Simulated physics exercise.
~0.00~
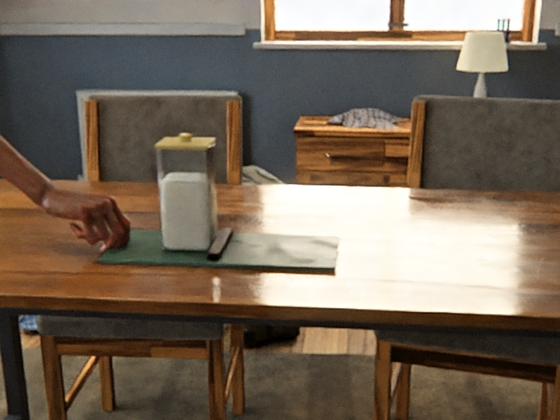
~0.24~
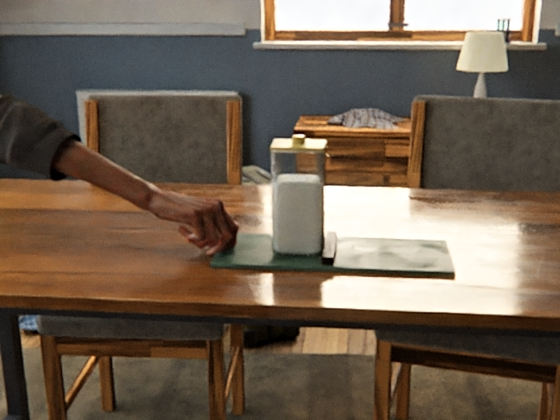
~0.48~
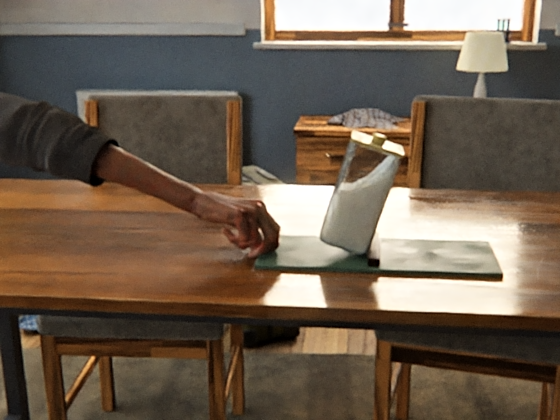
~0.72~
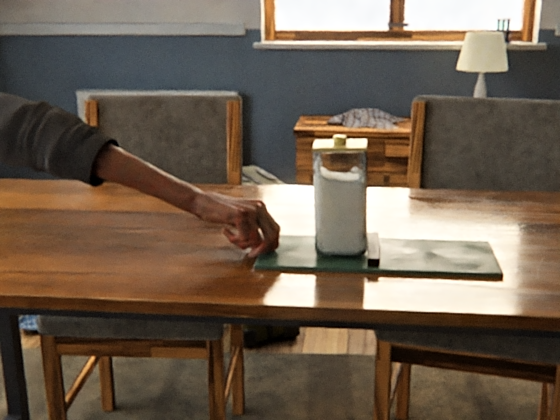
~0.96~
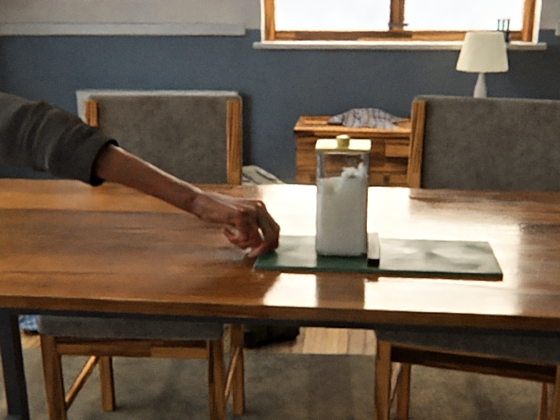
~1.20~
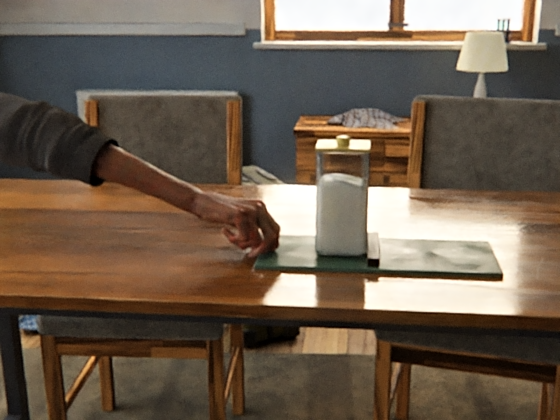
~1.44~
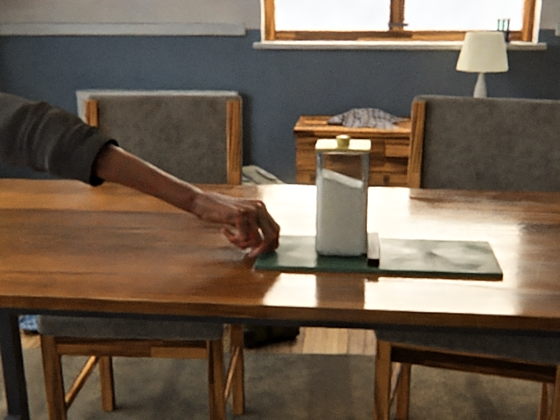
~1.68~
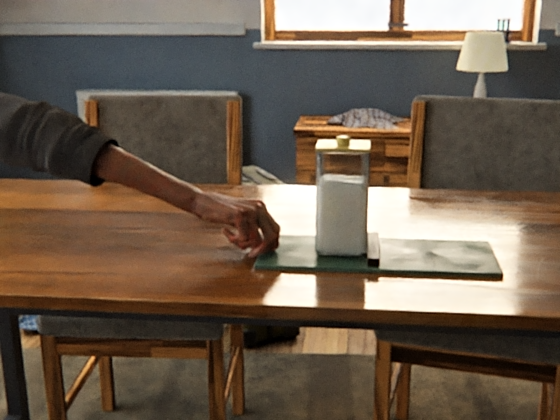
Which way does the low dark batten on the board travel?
The batten travels to the right, carried along with the sliding board.
